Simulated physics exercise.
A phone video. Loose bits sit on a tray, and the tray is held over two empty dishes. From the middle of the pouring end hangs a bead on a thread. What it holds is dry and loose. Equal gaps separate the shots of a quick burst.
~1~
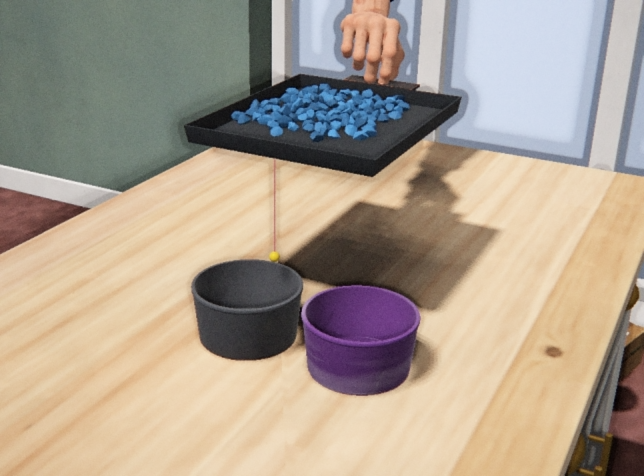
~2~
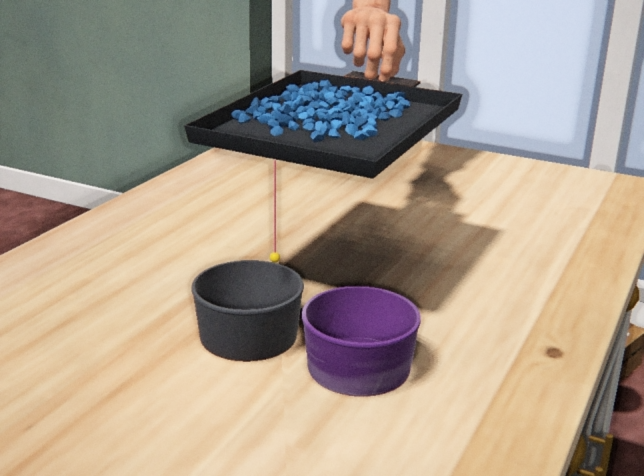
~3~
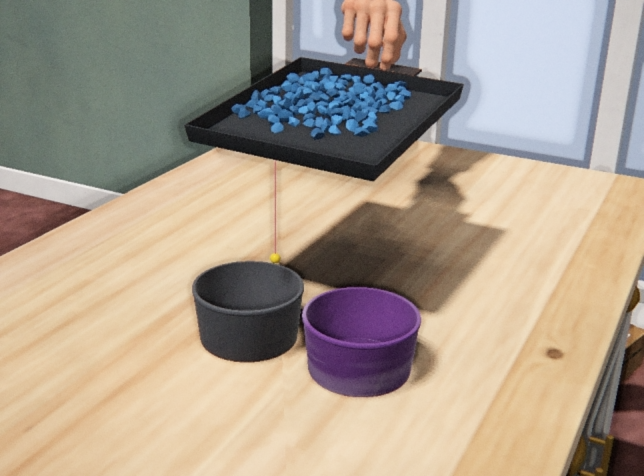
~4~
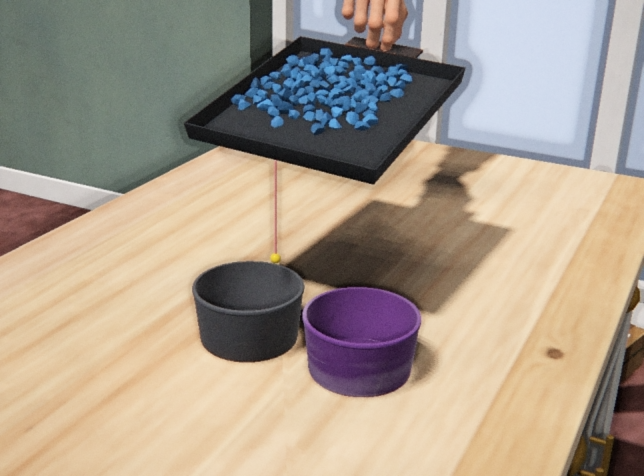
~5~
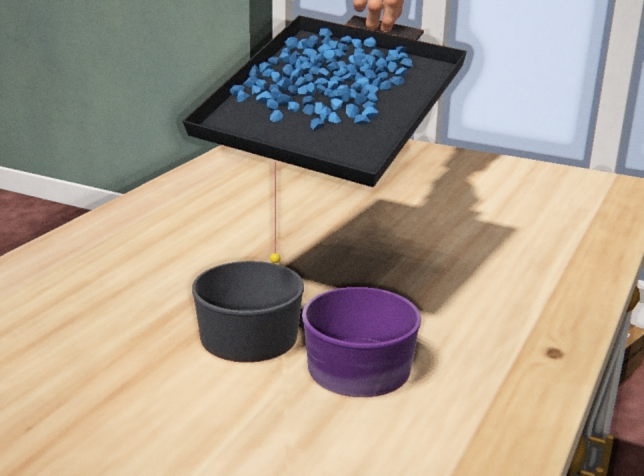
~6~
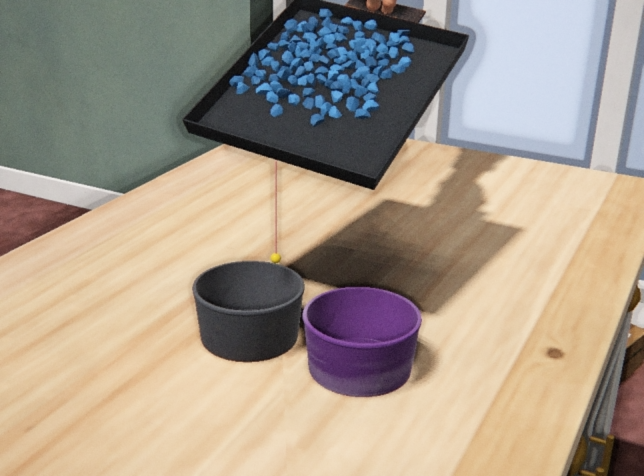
A black tray of blue stones, held by a hand at its far side, tilted steadily as its back edge rose and its front right corner dipped slightly above the gray and purple dishes.
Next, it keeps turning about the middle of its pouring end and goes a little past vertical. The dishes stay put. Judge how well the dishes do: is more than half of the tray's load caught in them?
Yes, more than half is caught.
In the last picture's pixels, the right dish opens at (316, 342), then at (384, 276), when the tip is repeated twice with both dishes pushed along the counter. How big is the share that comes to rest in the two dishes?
You'd get 40 in a hundred first and 10 in a hundred after that.
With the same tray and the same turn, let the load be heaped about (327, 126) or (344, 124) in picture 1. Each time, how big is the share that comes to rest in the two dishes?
First try 90 %, second try 80 %.
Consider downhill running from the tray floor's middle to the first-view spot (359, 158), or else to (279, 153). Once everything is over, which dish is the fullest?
Record: Try 1, the dish at the right; try 2, the dish at the left.
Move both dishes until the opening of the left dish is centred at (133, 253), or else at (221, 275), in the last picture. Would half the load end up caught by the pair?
At place one a lesser share; at place two the greater share.
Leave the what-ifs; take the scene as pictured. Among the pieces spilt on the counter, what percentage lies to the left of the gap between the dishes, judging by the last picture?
Share to the left: Near 70 per cent.
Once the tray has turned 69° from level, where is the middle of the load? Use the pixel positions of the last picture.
Roughly at (316, 156).
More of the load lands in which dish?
The one at right wins.
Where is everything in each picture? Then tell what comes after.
In the first frame, corners of the pouring end at (188, 125) and (374, 158), level; middle of the load at (324, 109), aquarium stones; left dish at (219, 328); right dish at (336, 362); bead on its thread at (275, 257).
In the second frame, corners of the pouring end at (188, 125) and (374, 160), level; middle of the load at (325, 107).
In the third frame, corners of the pouring end at (188, 124) and (374, 163), tipped barely, lowest at the right corner; middle of the load at (325, 99).
In the fourth frame, corners of the pouring end at (188, 122) and (374, 167), tipped a little, lowest at the right corner; middle of the load at (325, 86).
In the fifth frame, corners of the pouring end at (187, 120) and (373, 172), tipped clearly, lowest at the right corner; middle of the load at (325, 73).
In the sixth frame, corners of the pouring end at (186, 118) and (374, 175), tipped clearly, lowest at the right corner; middle of the load at (325, 61); left dish at (220, 330); right dish at (337, 363).
Soon after the last picture, tray tipped steeply; most on the tray; a small part in the air.
A little later, tray tipped past a quarter turn; a small part on the tray; about a third in the right dish; a small part in the left dish; about a quarter outside both; about a quarter in the air.
Later still, tray tipped past a quarter turn; about half in the right dish; about a quarter in the left dish; about a quarter outside both.
At rest, tray tipped past a quarter turn; about half in the right dish; about a quarter in the left dish; about a quarter outside both.
